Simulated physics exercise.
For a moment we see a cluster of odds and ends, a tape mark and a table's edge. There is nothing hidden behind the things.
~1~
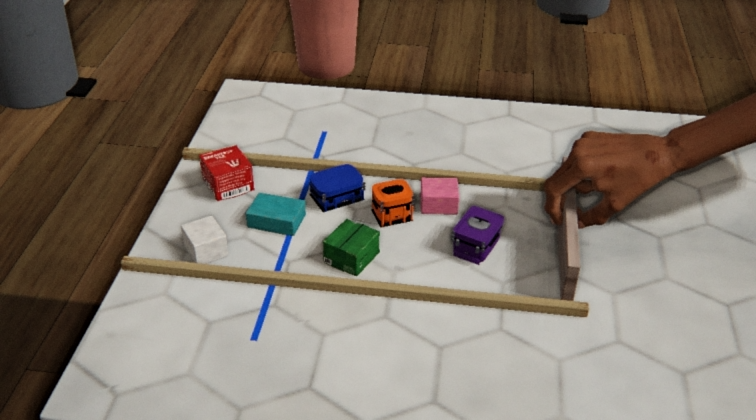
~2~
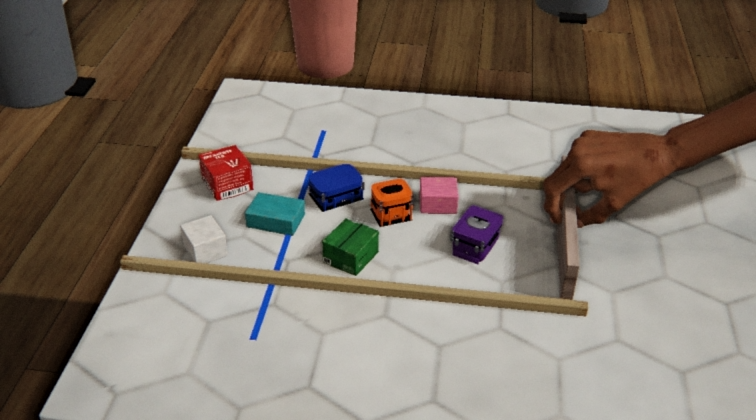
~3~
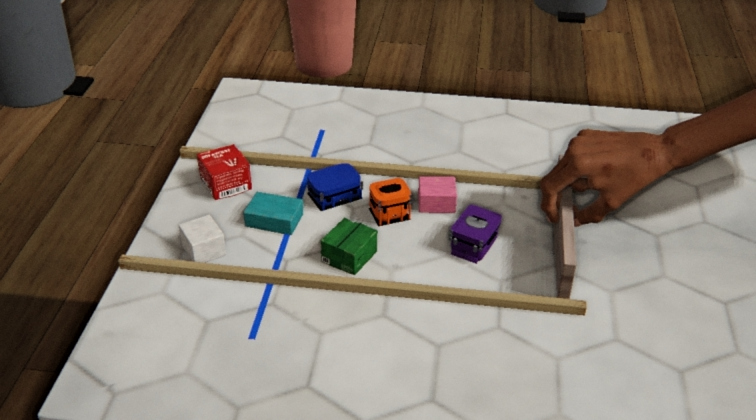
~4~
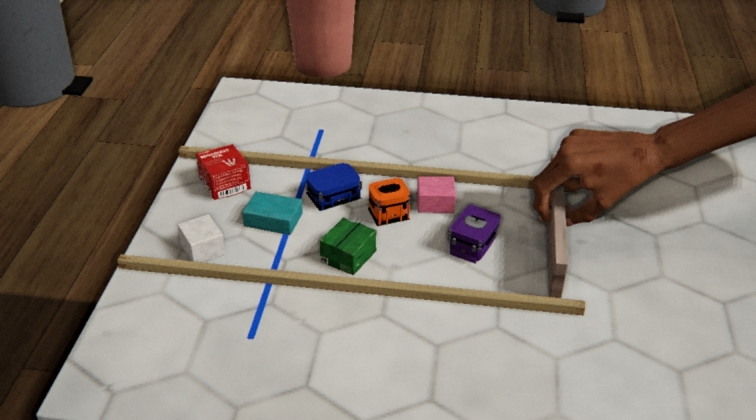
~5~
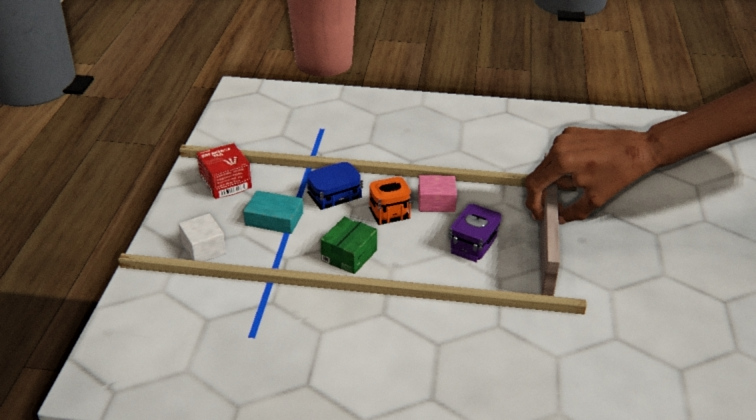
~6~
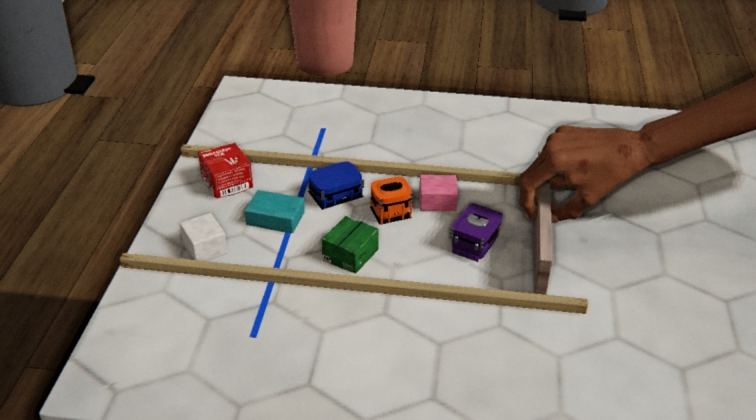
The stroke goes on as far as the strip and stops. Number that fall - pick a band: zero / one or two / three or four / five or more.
Band: Zero.
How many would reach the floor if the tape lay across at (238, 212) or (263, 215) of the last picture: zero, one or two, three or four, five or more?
Either one or two, then none at all.
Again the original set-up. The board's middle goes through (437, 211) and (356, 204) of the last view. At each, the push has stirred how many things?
Counts: 3, 6.
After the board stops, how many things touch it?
The number is 3.
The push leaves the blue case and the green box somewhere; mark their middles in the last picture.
Near (240, 175) and (256, 249).
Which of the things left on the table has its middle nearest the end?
That would be the red box, the foremost.
Soon after, none off yet; red box at rest near (226, 171); white block at rest near (204, 238); turquoise block at rest near (275, 212).
At rest, the number that fall off is zero.
